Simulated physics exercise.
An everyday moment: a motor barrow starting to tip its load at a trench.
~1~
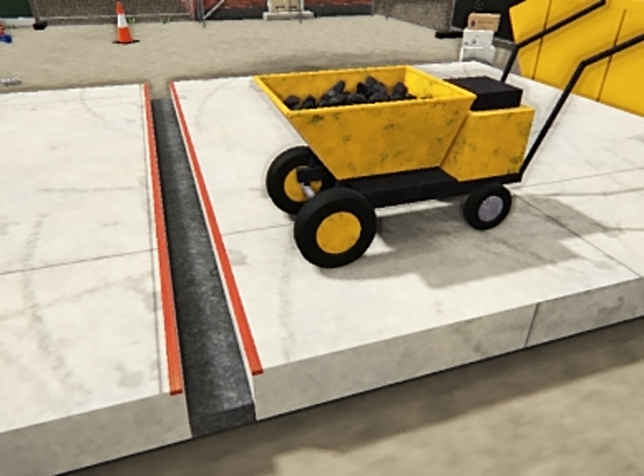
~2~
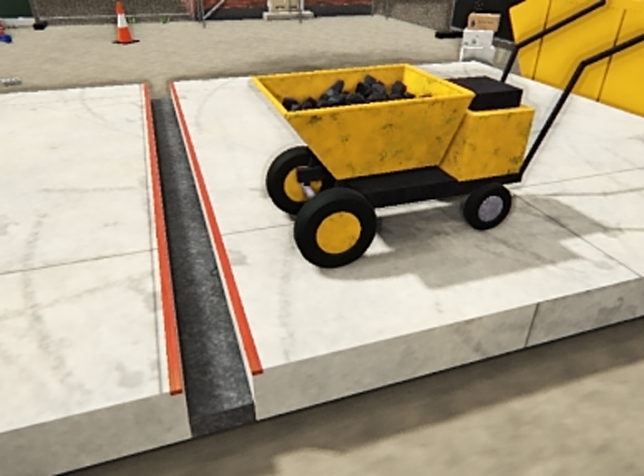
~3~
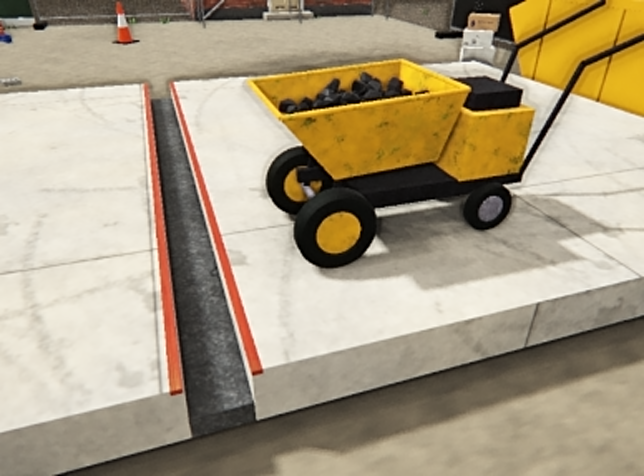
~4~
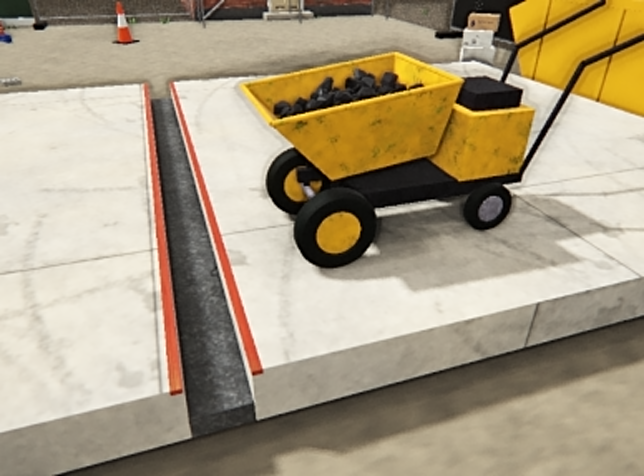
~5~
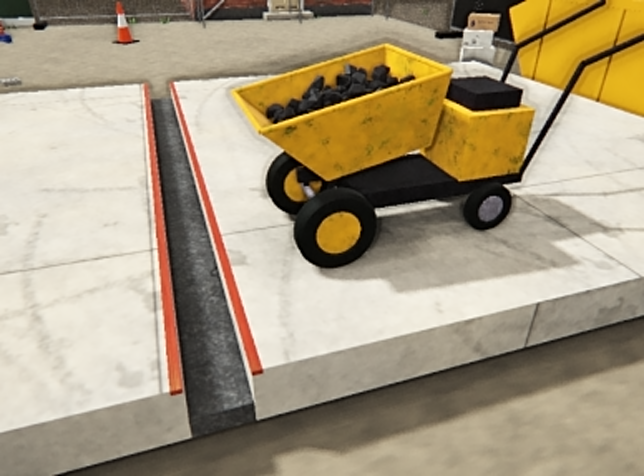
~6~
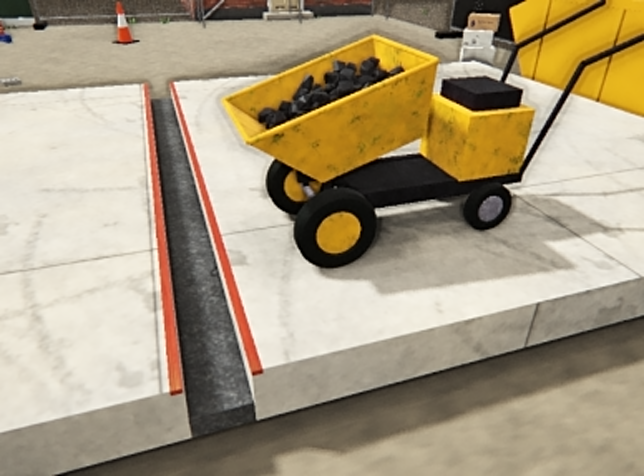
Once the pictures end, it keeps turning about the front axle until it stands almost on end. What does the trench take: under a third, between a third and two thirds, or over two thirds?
It catches from one third to two thirds.
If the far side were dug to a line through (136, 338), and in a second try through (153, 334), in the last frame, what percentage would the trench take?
First some 80, then 70 per cent.
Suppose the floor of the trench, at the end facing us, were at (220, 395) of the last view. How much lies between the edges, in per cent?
Close to 40 per cent.
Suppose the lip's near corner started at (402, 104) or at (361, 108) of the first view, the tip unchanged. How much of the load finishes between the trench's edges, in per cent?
About 20 and 50 per cent.
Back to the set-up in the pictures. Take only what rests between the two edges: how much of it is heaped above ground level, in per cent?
Some 20 per cent.
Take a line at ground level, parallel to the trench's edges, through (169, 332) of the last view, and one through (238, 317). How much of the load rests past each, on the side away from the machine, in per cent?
Roughly 30 per cent, and 90 per cent.
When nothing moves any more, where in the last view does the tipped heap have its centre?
Near (179, 261).
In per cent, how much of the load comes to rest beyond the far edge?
Roughly 30 in a hundred.
Shortly afterwards, skip tipped steeply; the whole lot in the skip.
Next, skip tipped right over; the bulk in the skip; a little in or heaped over the trench; only a few beyond it; only a few falling.
Some moments later, skip tipped right over; near a third in the skip; near a third in or heaped over the trench; near a quarter beyond it.
In the end, skip tipped right over; a little in the skip; near two thirds in or heaped over the trench; near a third beyond it.
